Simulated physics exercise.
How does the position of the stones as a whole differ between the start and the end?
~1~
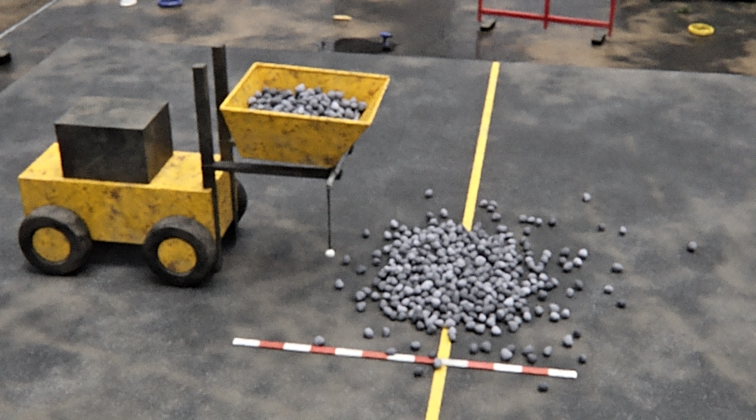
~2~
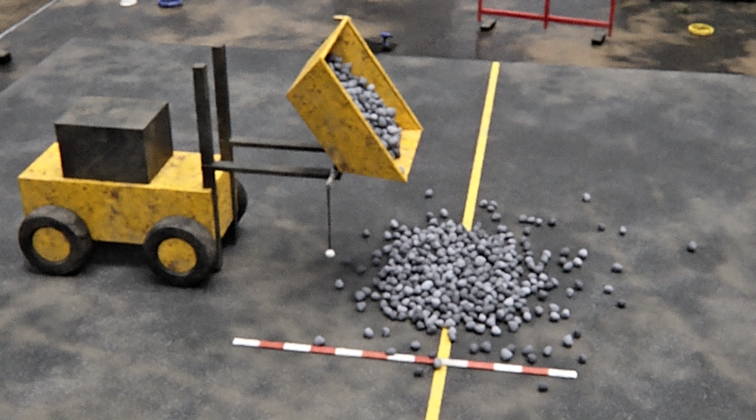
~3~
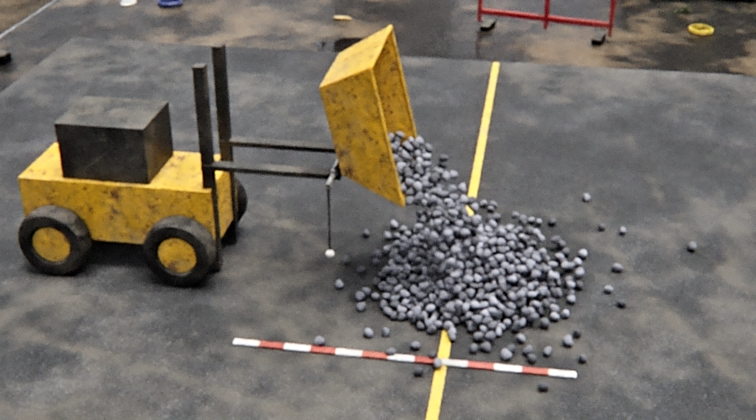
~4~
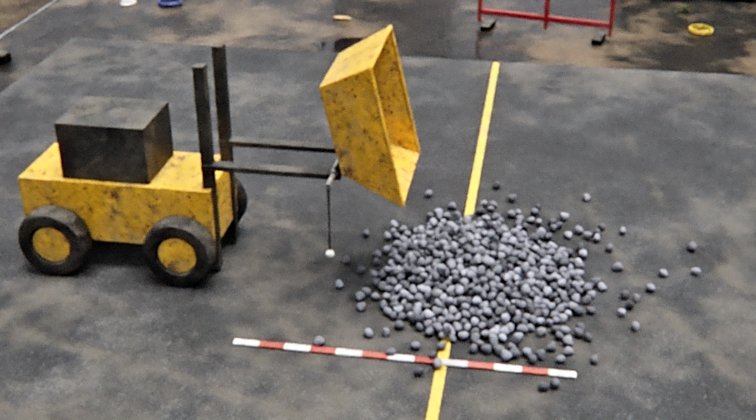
At the start the stones are split between the raised yellow skip and the pile on the ground. At the end they all lie on the ground in one larger spread, so as a whole they sit lower and further to the right.
